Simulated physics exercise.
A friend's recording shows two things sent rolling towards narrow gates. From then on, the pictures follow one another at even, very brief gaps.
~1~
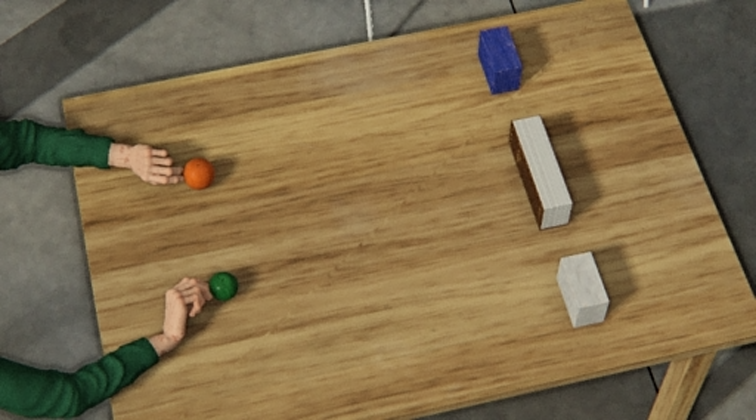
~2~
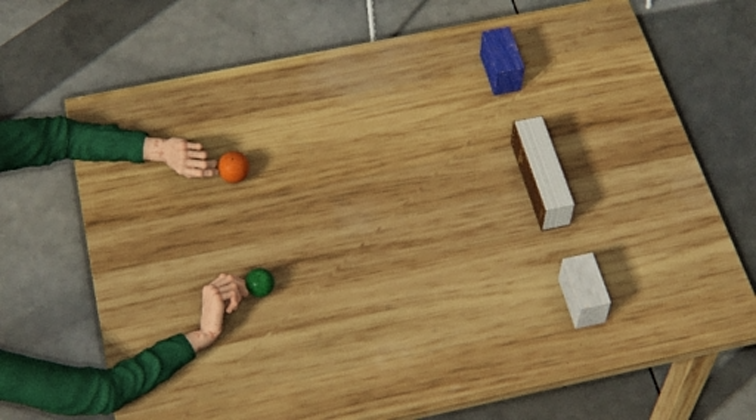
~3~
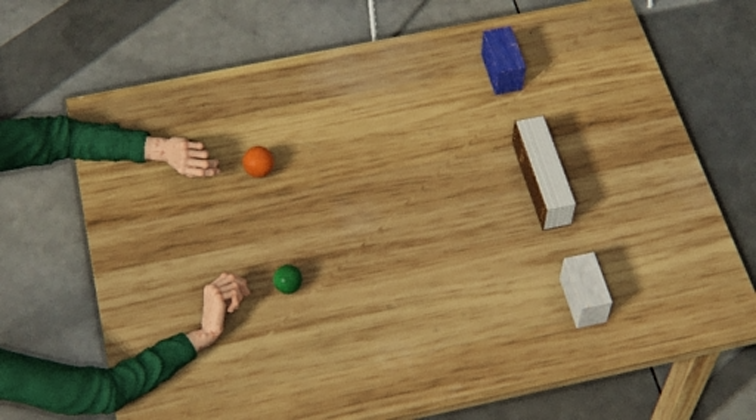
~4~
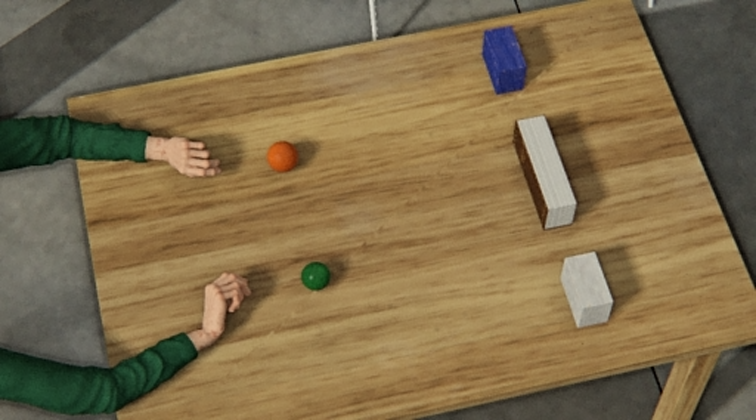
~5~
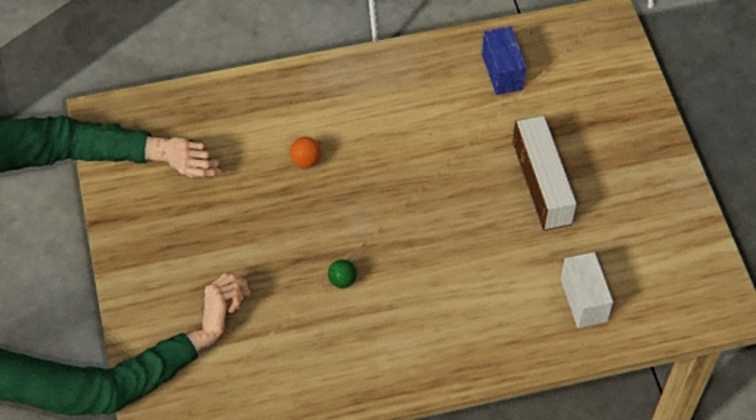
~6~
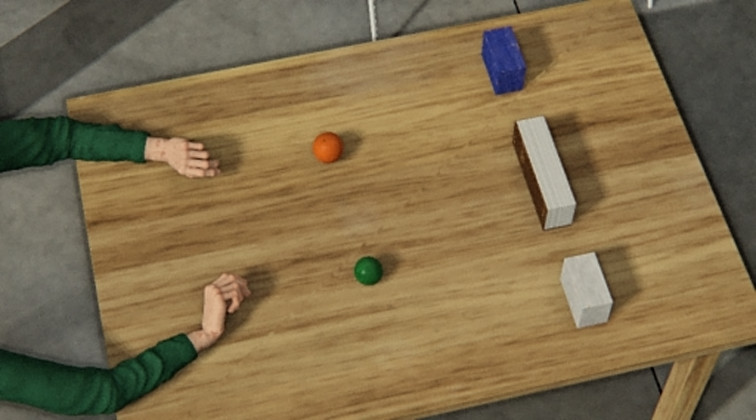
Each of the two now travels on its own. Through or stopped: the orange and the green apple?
Orange: Through. Green apple: Through.
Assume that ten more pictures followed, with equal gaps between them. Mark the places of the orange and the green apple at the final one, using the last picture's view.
I'd put the first around (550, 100) and the other around (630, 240).
Then, 0.48 s later than the last frame, orange heading on near (595, 92); green apple heading on near (680, 237).
Then, 1.06 s later than the last frame, orange heading on; green apple heading on.
When it is over, the orange rolls through; the green apple rolls through.
